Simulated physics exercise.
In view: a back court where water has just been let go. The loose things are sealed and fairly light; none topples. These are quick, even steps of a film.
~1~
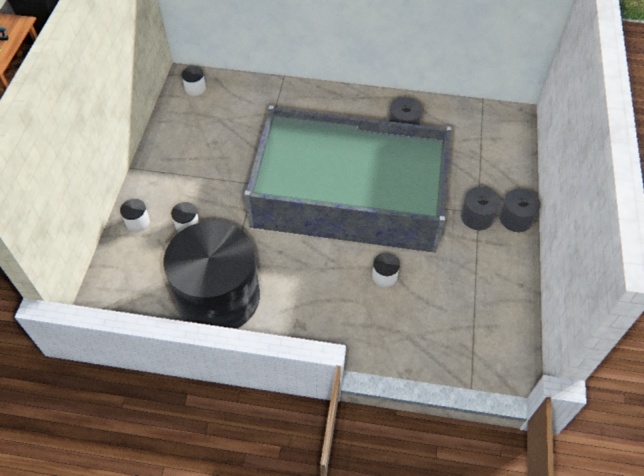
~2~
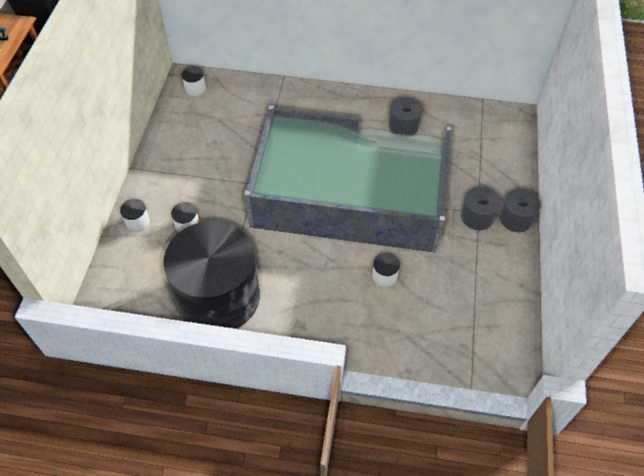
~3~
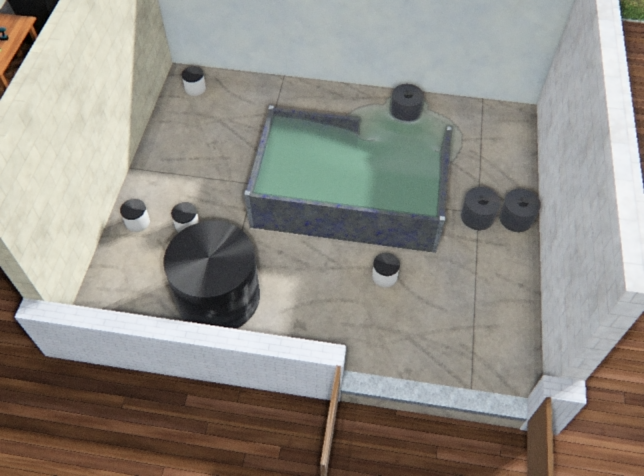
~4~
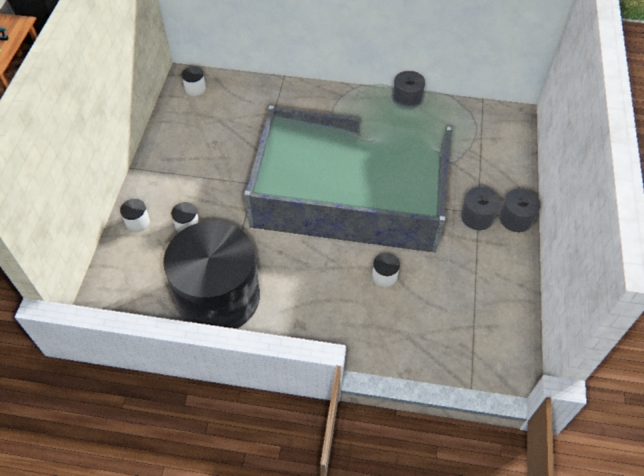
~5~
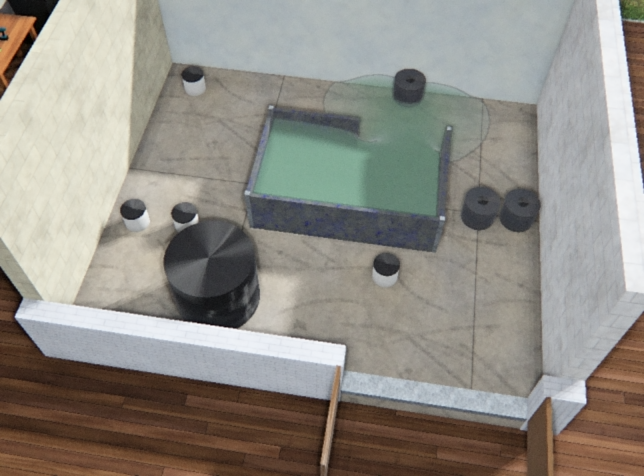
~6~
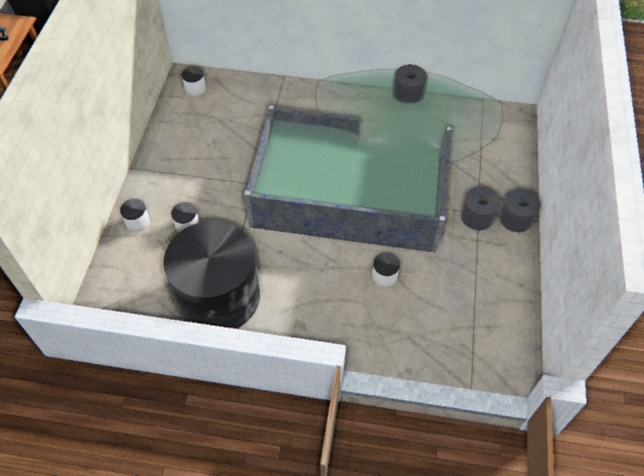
Water slipped over the back right of a raised pool and spread across the paved floor, nudging one dark round tub back toward the wall, while the other tubs and pails stayed put.
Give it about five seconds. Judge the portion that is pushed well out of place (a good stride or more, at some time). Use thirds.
That comes to two thirds or more.
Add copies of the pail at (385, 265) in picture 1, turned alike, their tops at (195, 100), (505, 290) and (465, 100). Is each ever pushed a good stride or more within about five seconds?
One after the other: Shifted that much, swept aside, yes.
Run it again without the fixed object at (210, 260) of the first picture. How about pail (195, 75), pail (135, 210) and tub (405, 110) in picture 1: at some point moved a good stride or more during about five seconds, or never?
In turn: Shifted that much, that far or more, yes.
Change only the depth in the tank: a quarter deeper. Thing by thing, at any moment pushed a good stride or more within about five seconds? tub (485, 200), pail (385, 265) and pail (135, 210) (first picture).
As listed: Shifted that much, no, yes.
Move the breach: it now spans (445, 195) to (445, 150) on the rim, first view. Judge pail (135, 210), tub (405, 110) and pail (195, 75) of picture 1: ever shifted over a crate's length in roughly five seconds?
As listed: Never so far, moved that far, less than that.
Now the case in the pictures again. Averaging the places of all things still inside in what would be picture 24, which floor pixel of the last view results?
Close to (267, 217).
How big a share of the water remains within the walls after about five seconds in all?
About 90 per cent.
A moment on, 0 of 7 are well off their spots; 1 afloat.
Next, 0 of 7 are well off their spots; 2 afloat.
Later, 4 of 7 are well off their spots; 2 afloat.
In the end, 5 of 7 are well off their spots, and 5 have been at some point; 2 afloat.
